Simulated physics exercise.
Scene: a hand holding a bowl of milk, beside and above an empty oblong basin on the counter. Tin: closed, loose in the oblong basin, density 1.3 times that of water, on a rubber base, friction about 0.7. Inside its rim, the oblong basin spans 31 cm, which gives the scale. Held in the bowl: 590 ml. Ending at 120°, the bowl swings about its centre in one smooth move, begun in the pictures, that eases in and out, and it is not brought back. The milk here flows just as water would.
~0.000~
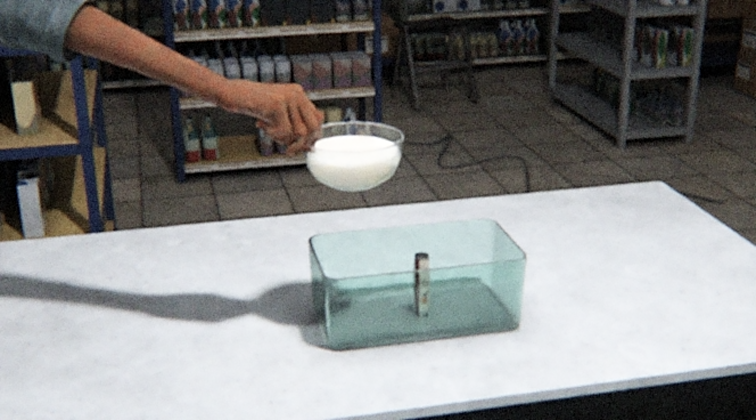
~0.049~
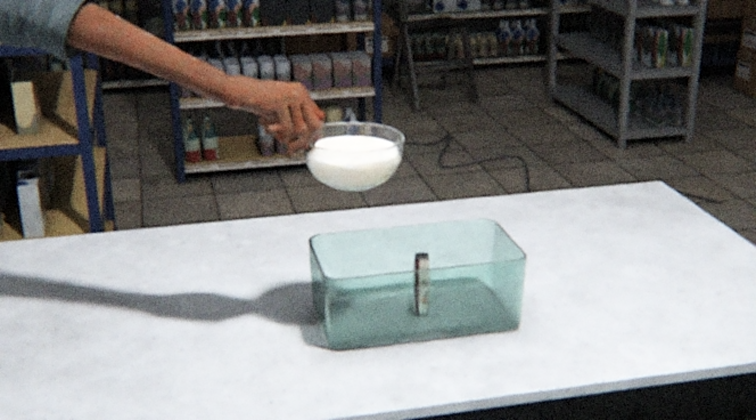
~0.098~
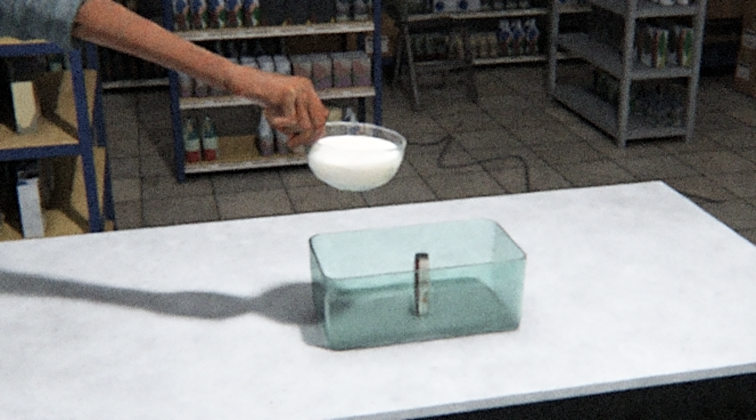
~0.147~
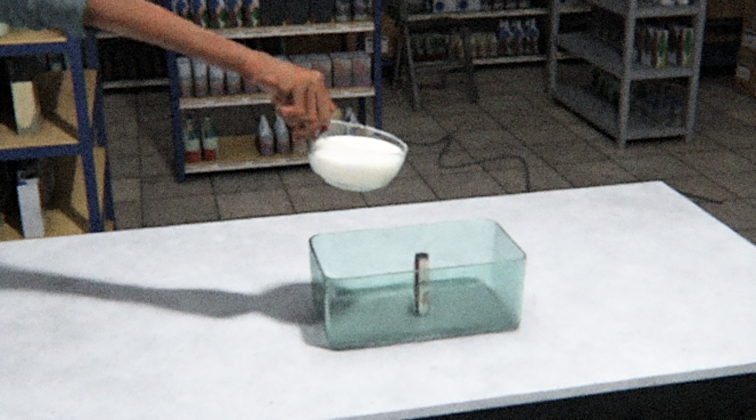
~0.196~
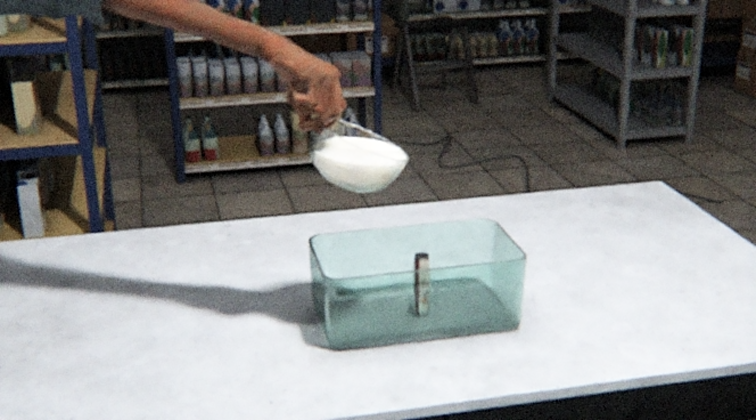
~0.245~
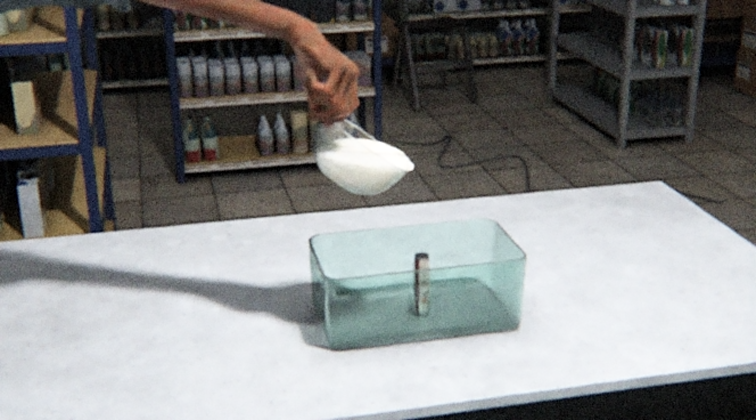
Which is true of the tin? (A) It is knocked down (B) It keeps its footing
It keeps its footing.
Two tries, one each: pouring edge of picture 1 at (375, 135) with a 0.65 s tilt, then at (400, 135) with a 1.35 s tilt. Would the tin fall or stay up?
The tin overturns the first time and stays vertical the second time.
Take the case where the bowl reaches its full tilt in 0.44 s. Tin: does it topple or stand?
With that tilt, the tin tips.
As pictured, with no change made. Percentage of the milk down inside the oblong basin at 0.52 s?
I'd estimate some 56 percent of the liquid.
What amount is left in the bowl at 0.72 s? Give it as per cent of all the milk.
Remaining share: Approx. 0 %.
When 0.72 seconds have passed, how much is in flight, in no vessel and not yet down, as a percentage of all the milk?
Close to 3 %.
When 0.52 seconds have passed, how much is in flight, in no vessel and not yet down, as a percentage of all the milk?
Estimate: Some 36 % of the total.
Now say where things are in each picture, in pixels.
It leans 0°; its right rim is at (401, 134); the milk meets the walls at (306, 153) and (397, 145); the oblong basin's rim runs from (316, 258) to (510, 238); the tin's top is at (422, 258), in the first frame.
It leans 2°; its right rim is at (402, 136); the milk meets the walls at (306, 152) and (398, 146), in the second frame.
It leans 7°; its right rim is at (403, 140); the milk meets the walls at (307, 150) and (398, 147), in the third frame.
It leans 15°; its right rim is at (405, 147); the milk meets the walls at (309, 149) and (401, 149), in the fourth frame.
It leans 25°; its right rim is at (405, 156); the milk meets the walls at (312, 149) and (404, 150), in the fifth frame.
It leans 37°; its right rim is at (404, 167); the milk meets the walls at (314, 151) and (397, 155); 6 per cent is over the edge, in the sixth frame.
By 0.52 s the tilt is 108° and 7 per cent is still to pour; the tin stands where it began.
By 0.72 s the tilt is 120° and 0 per cent is still to pour; the tin stands where it began.
By 0.92 s the tilt is 120° and 0 per cent is still to pour; the tin stands where it began.
By 1.15 s the tilt is 120° and 0 per cent is still to pour; the tin stands where it began.
At rest the tin stands where it began.
